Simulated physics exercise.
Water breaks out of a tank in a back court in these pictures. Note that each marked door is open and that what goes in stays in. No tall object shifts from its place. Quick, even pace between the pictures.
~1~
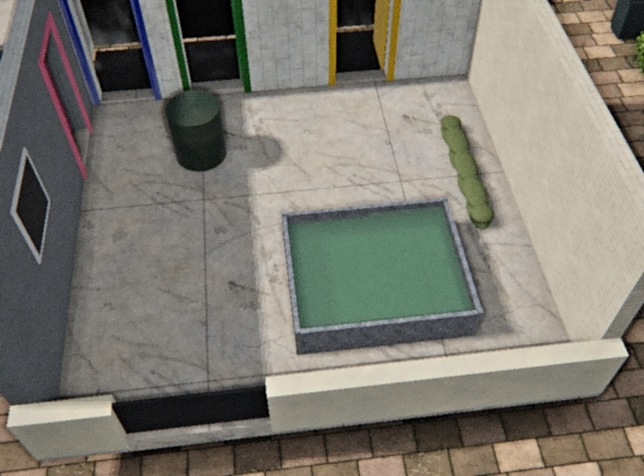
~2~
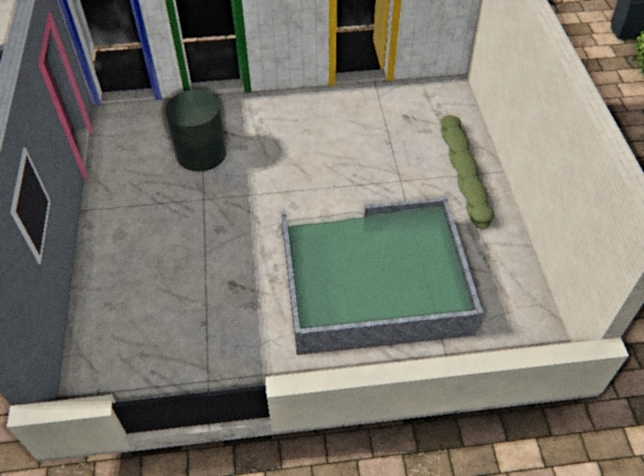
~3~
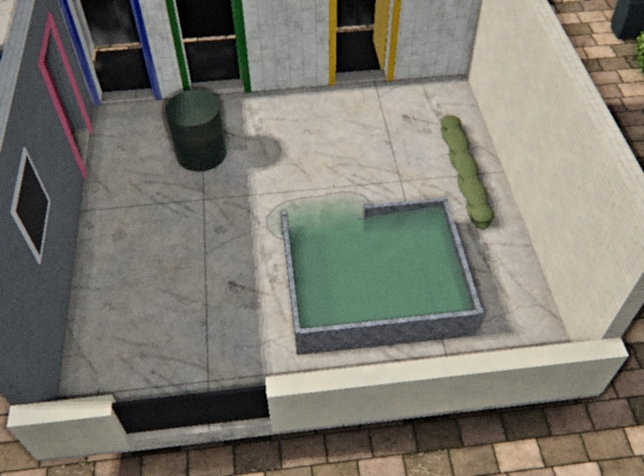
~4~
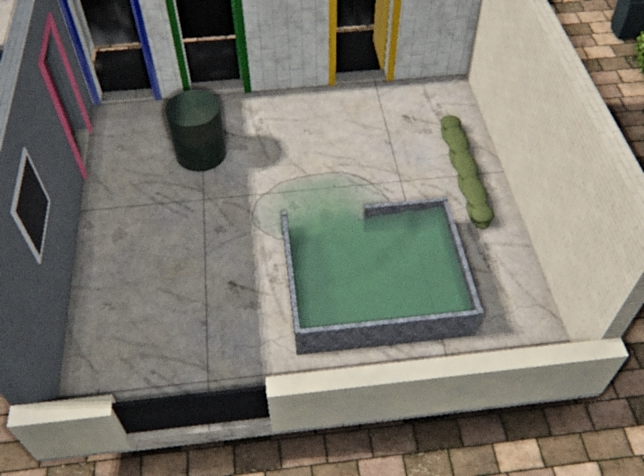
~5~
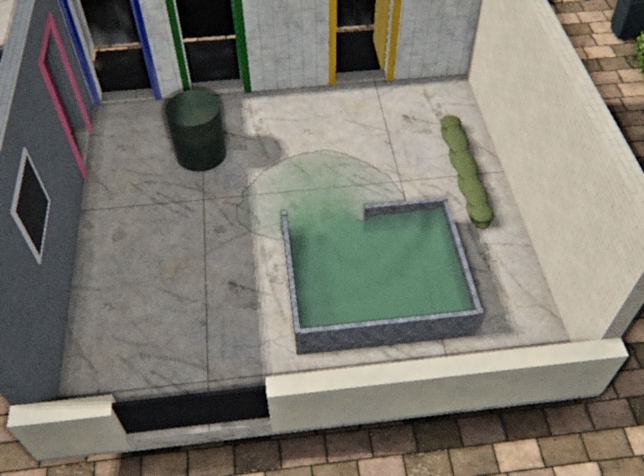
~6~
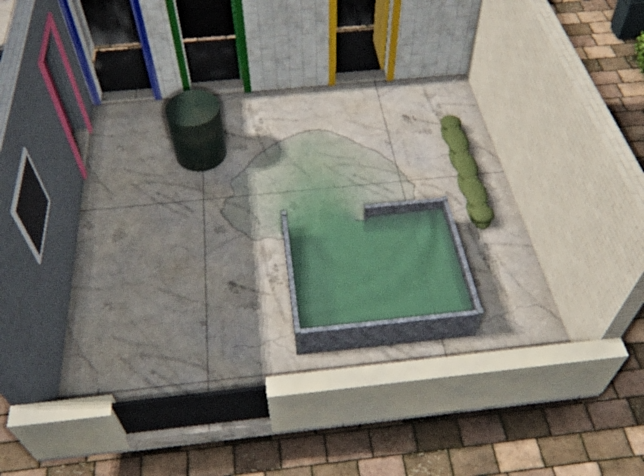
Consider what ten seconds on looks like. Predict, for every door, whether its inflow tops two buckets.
Yellow door: Tops two buckets; blue door: Tops two buckets; pink door: Does not top two buckets; green door: Tops two buckets.
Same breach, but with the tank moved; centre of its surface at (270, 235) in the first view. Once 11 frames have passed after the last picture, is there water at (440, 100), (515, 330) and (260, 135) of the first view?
As listed: Untouched, untouched, reached.
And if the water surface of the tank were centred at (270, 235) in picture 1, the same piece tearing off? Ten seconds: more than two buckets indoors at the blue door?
As far as I can tell, the blue door gets swamped.
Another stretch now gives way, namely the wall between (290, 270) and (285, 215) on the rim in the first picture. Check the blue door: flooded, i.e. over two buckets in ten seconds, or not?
Blue door: Crosses the threshold.
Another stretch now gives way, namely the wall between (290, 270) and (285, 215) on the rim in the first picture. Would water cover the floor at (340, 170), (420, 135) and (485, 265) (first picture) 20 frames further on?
Untouched, untouched, untouched.
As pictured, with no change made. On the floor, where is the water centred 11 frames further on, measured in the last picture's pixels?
Close to (335, 222).
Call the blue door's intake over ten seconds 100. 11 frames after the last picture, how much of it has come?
Estimate: Some 0 per cent.
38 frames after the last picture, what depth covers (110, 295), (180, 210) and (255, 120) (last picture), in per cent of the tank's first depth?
At the three places, in the order asked: Around 4, 4 and 20 per cent.
A moment on, water covers 25 % of the floor; the yellow door not reached, the blue door not reached, the pink door not reached, the green door not reached.
Next, water covers 35 % of the floor; the yellow door under two buckets in, the blue door not reached, the pink door not reached, the green door under two buckets in.
Then, water covers 45 % of the floor; the yellow door over two buckets in, the blue door wet at the sill, nothing in, the pink door wet at the sill, nothing in, the green door over two buckets in.
Later, water covers 55 % of the floor; the yellow door far over two buckets in, the blue door under two buckets in, the pink door wet at the sill, nothing in, the green door over two buckets in.
In the end, water covers 95 % of the floor; the yellow door far over two buckets in, the blue door over two buckets in, the pink door wet at the sill, nothing in, the green door over two buckets in.
